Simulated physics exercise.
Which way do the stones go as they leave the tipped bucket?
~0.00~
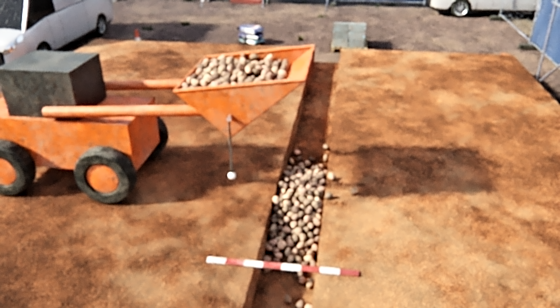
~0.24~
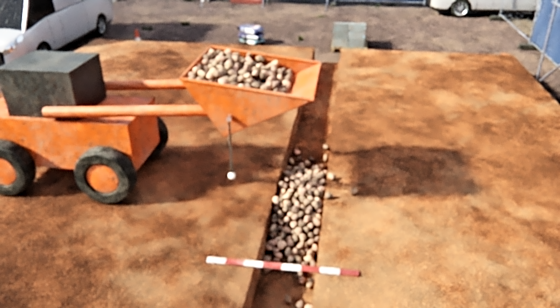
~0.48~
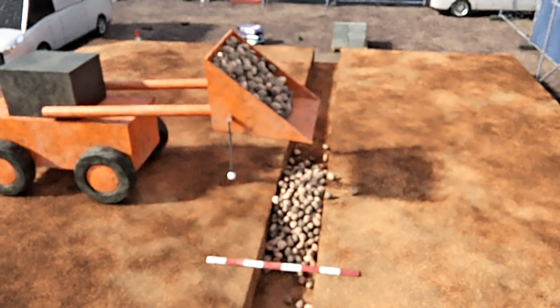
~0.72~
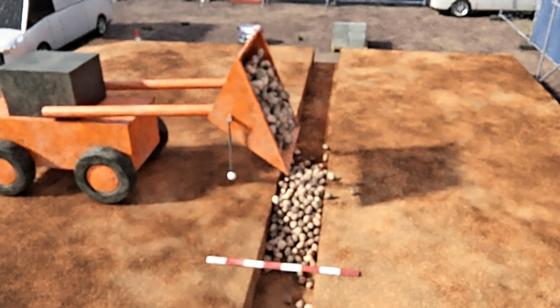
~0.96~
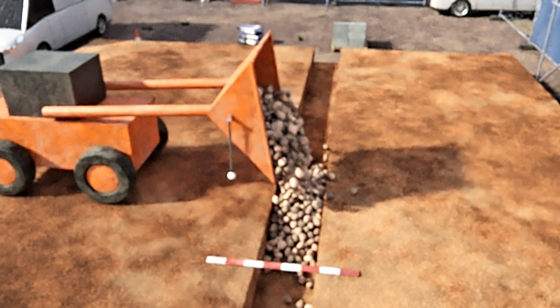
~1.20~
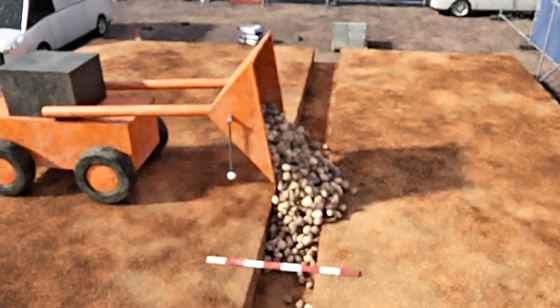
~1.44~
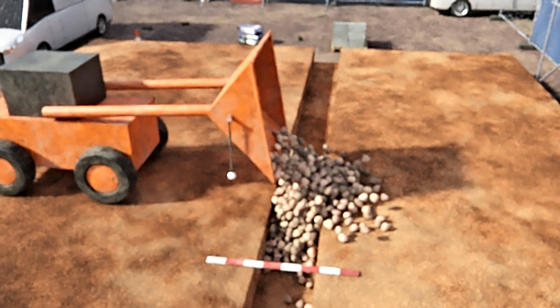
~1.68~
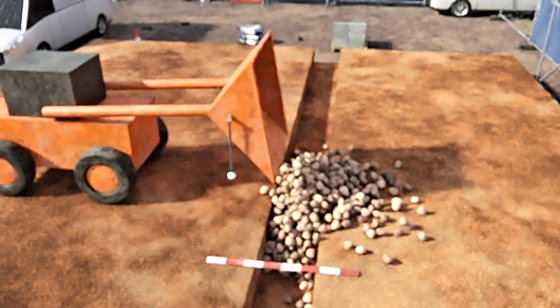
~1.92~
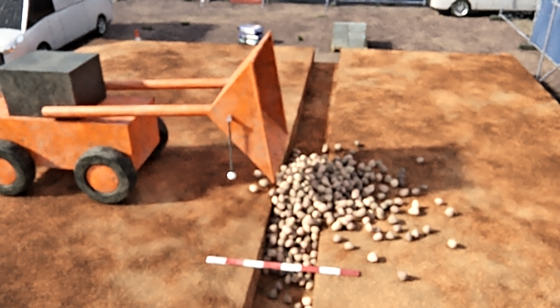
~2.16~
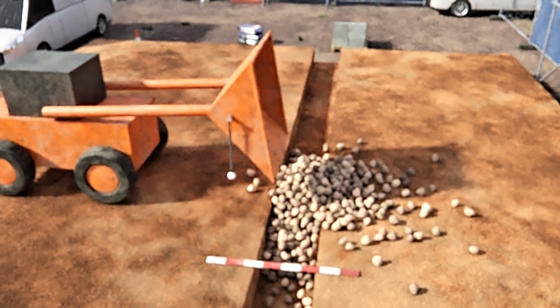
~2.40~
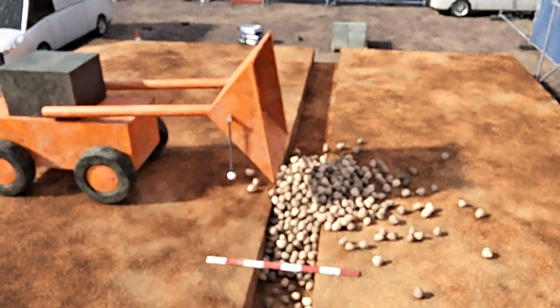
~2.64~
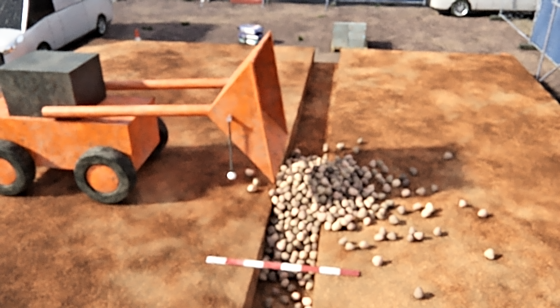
They move down, pouring from the bucket's front edge onto the pile at the trench.
